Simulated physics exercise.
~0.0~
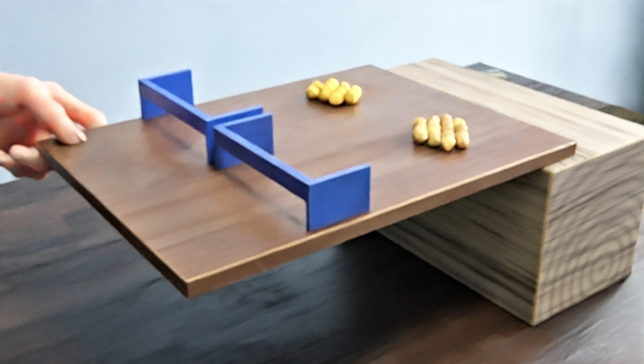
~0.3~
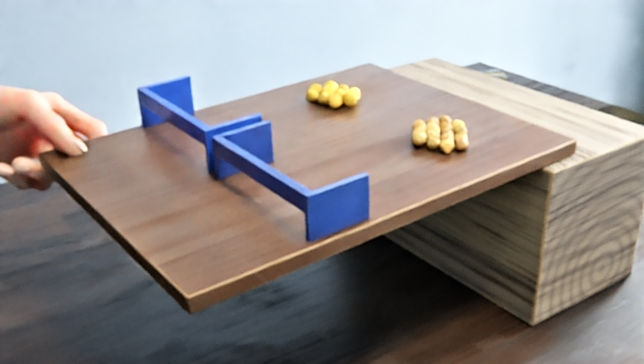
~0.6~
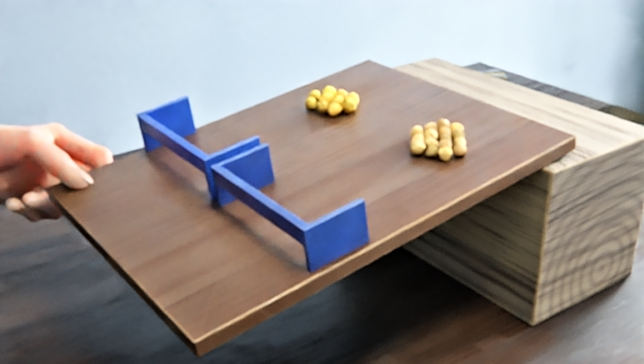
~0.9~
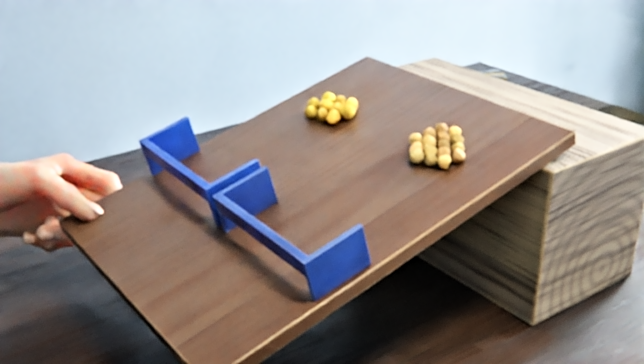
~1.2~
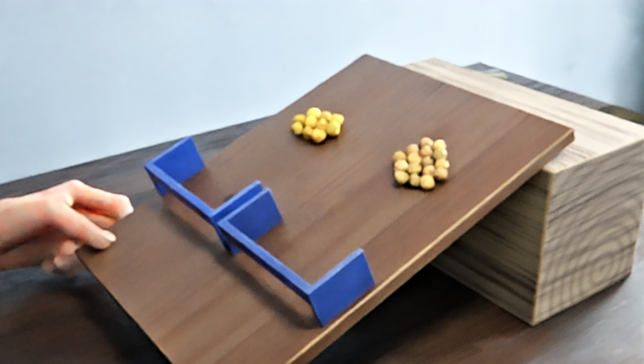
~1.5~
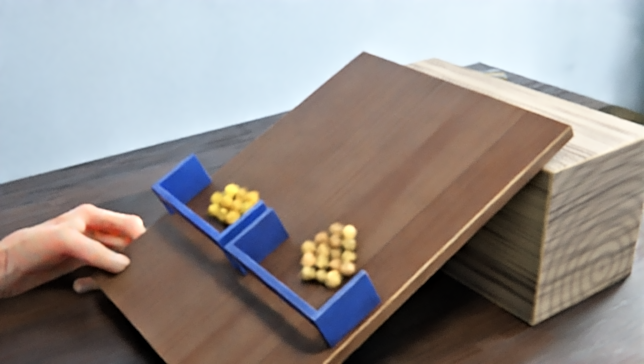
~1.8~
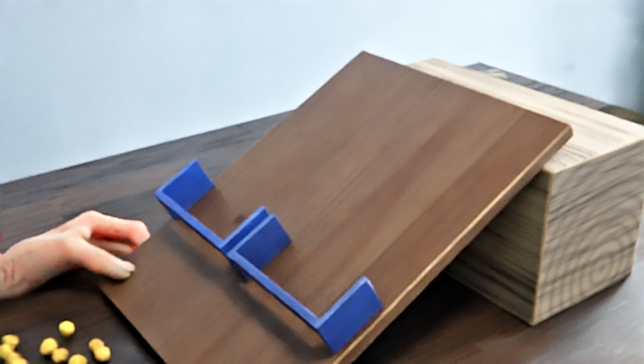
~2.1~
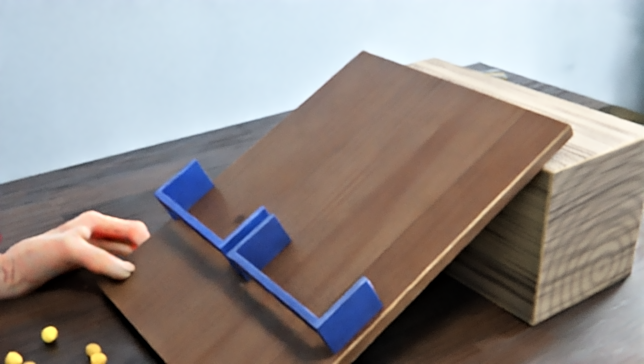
The clip opens with a hand at the left holding one end of a brown board, its other end resting on a wooden block, with two clusters of small yellowish pieces near the top and a blue gate across their paths. The hand steadily lowers its end, and the clusters barely shift at first. As the slope steepens, both begin sliding down to the left and reach the gate. Both lots then pass the blue bars, leaving the board bare. At the end, the board rests steeply tilted beside the hand, with a few yellow pieces visible at the lower left.
